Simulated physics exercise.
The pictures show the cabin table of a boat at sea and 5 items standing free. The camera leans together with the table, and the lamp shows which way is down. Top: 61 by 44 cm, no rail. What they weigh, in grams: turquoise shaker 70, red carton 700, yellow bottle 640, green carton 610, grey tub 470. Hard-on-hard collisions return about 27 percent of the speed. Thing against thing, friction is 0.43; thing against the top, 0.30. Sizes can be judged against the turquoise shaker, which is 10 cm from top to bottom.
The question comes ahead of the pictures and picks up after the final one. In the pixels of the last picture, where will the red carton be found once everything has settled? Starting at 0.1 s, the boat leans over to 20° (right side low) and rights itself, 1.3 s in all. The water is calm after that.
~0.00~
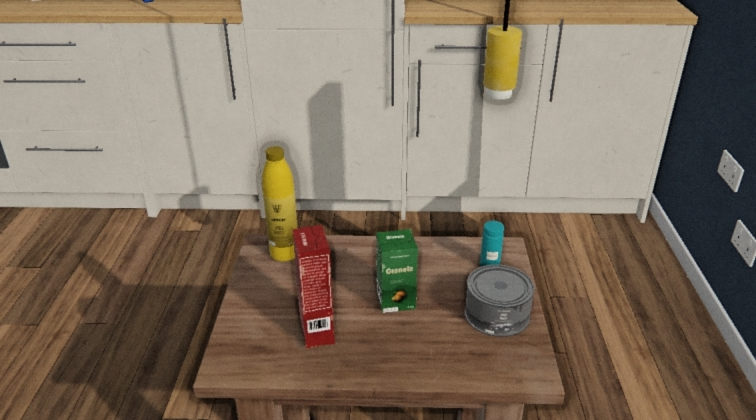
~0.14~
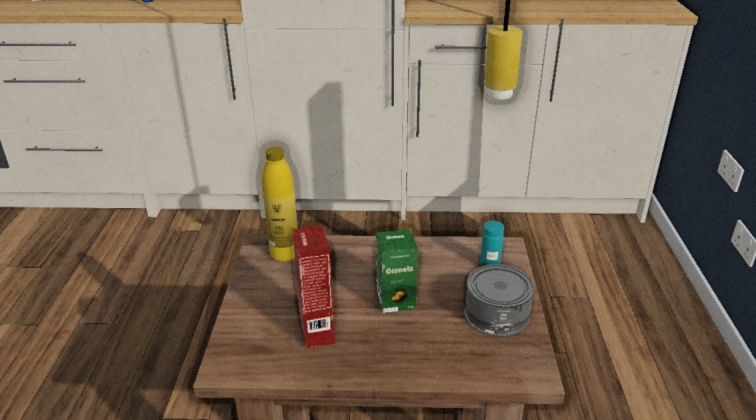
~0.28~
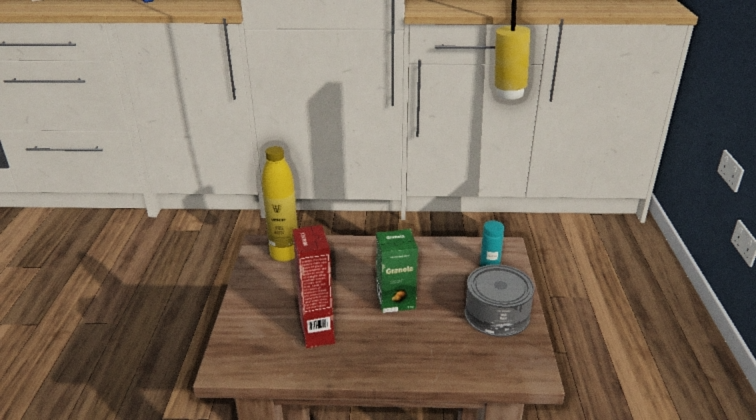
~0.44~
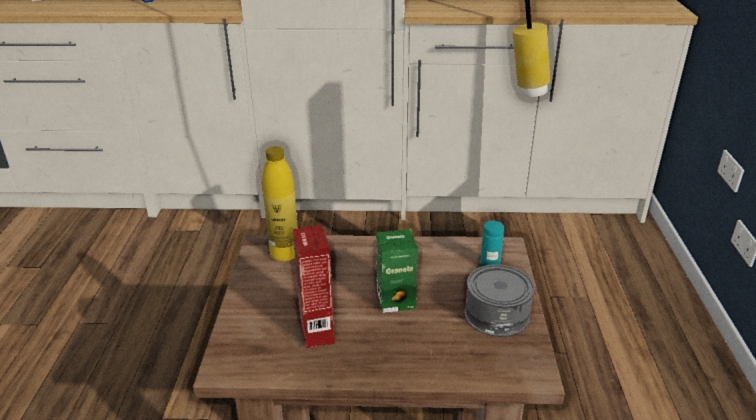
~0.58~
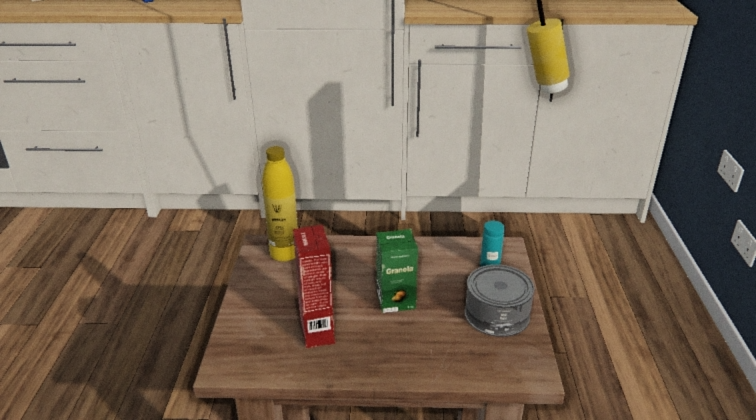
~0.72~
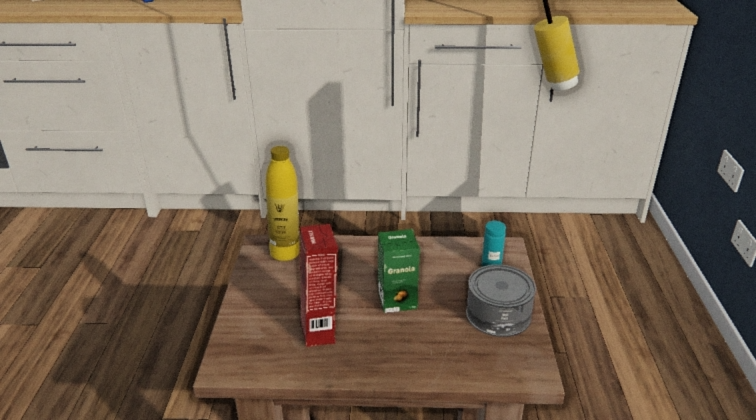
At (414, 323).
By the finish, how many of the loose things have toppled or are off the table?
That gives 2.
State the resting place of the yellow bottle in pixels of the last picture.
You'll see it about at (386, 242) in the last picture.
Around 0.92 s, heel 17°, right side down; red carton tipped 33° against what carries it near (349, 283); yellow bottle tipped 21° against what carries it; green carton shifted 2 cm.
Around 1.02 s, heel 13°, right side down; red carton tipped 42° against what carries it near (372, 285); yellow bottle tipped 48° against what carries it; green carton shifted 5 cm.
Around 1.12 s, heel 8°, right side down; red carton tipped 52° against what carries it near (388, 293); yellow bottle on its side; green carton shifted 9 cm.
Around 1.22 s, heel 4°, right side down; red carton on its side near (410, 322); yellow bottle on its side; green carton shifted 12 cm.
Finally (1.9 s), on their side or leaning hard on the table, red carton and yellow bottle; not toppled but over 5 cm from the start, green carton; the other 2 still in place (within 5 cm). Final places as that camera would see them, red carton near (414, 323).
